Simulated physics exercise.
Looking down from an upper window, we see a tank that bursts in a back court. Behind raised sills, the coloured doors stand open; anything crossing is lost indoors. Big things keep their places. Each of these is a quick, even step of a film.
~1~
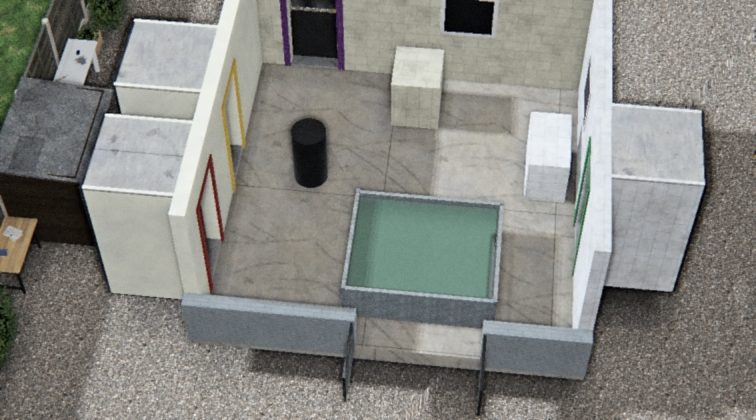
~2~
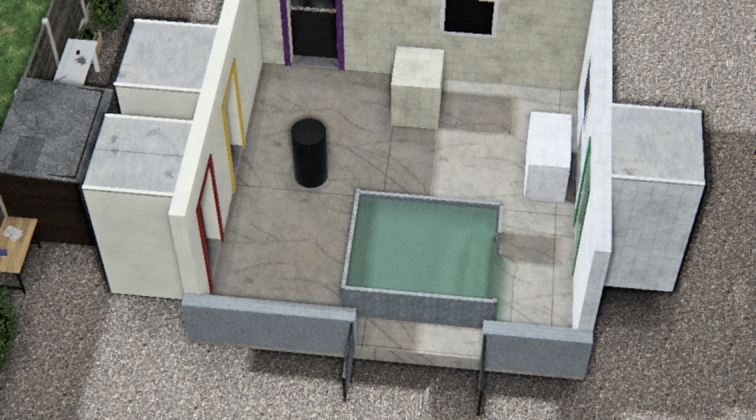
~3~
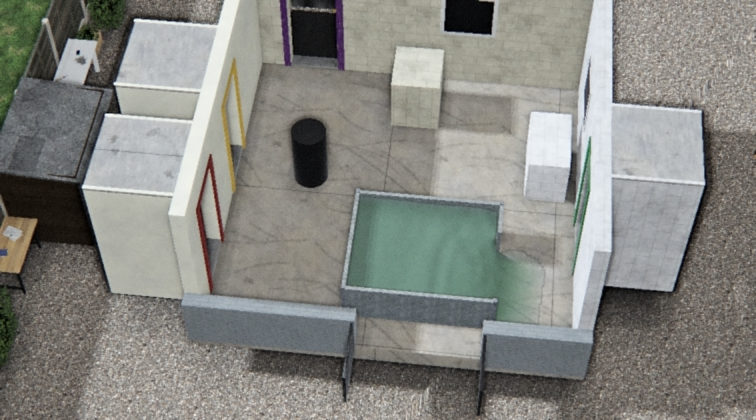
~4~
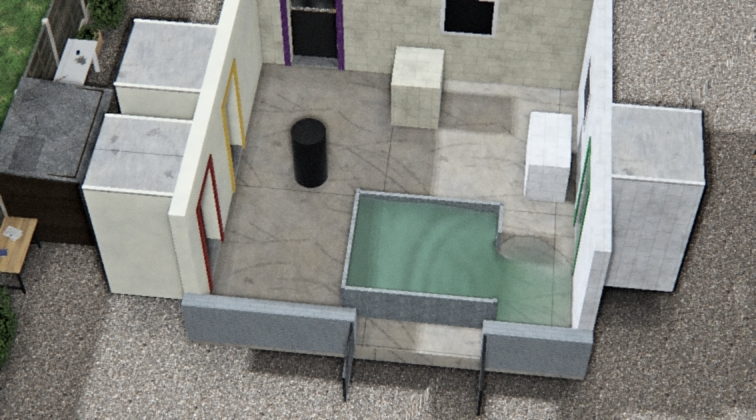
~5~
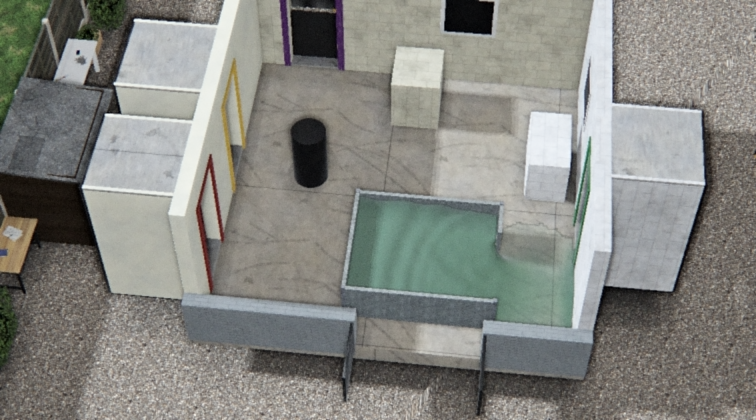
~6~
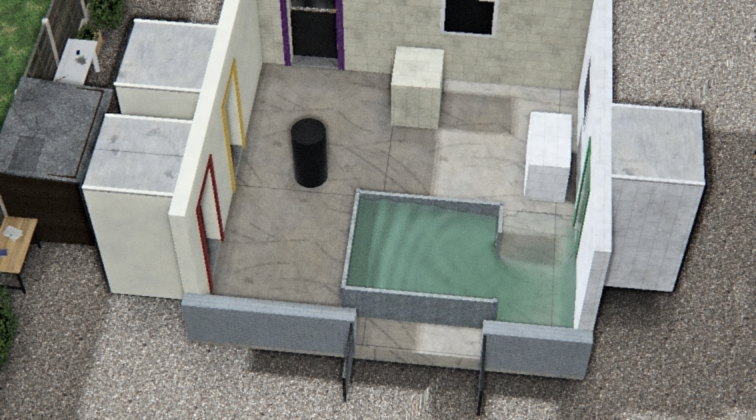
To begin with, a square tank of green water stands whole and still in a walled court with coloured doorways. Its right side opens and water pours out, spreading across the paving to the right-hand wall as ripples cross the tank, then creeping up along that wall beside the green doorway.
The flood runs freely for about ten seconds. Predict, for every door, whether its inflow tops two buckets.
Yellow door: Little enough water; red door: Little enough water; purple door: Too much water; green door: Too much water.
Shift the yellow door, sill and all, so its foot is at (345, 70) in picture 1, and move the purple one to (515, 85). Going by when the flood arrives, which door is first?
I'd go with the one in green.
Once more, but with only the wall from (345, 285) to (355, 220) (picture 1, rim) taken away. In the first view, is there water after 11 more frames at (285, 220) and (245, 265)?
In the order asked: Inundated, then inundated.
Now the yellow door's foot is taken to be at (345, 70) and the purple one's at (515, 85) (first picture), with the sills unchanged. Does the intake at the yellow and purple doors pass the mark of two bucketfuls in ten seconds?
The yellow one does not overflow, while the purple one overflows.
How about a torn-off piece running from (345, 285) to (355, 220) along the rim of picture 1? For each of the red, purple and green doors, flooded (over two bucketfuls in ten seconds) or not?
Log - red breaks the threshold; purple breaks the threshold; green comes in lower.
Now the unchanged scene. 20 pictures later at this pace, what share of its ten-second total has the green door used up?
It works out at roughly 65 percent of the ten-second total.
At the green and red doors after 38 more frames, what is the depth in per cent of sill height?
Near 120 per cent and 30 per cent, respectively.
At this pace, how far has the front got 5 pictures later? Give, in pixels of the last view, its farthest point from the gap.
Roughly at (567, 149).
A moment on, water covers 10 % of the floor; the yellow door not reached, the red door not reached, the purple door not reached, the green door under two buckets in.
Next, water covers 25 % of the floor; the yellow door not reached, the red door not reached, the purple door not reached, the green door over two buckets in.
Then, water covers 55 % of the floor; the yellow door not reached, the red door wet at the sill, nothing in, the purple door not reached, the green door far over two buckets in.
Later, water covers 90 % of the floor; the yellow door wet at the sill, nothing in, the red door wet at the sill, nothing in, the purple door wet at the sill, nothing in, the green door far over two buckets in.
In the end, water covers 100 % of the floor; the yellow door wet at the sill, nothing in, the red door wet at the sill, nothing in, the purple door over two buckets in, the green door far over two buckets in.
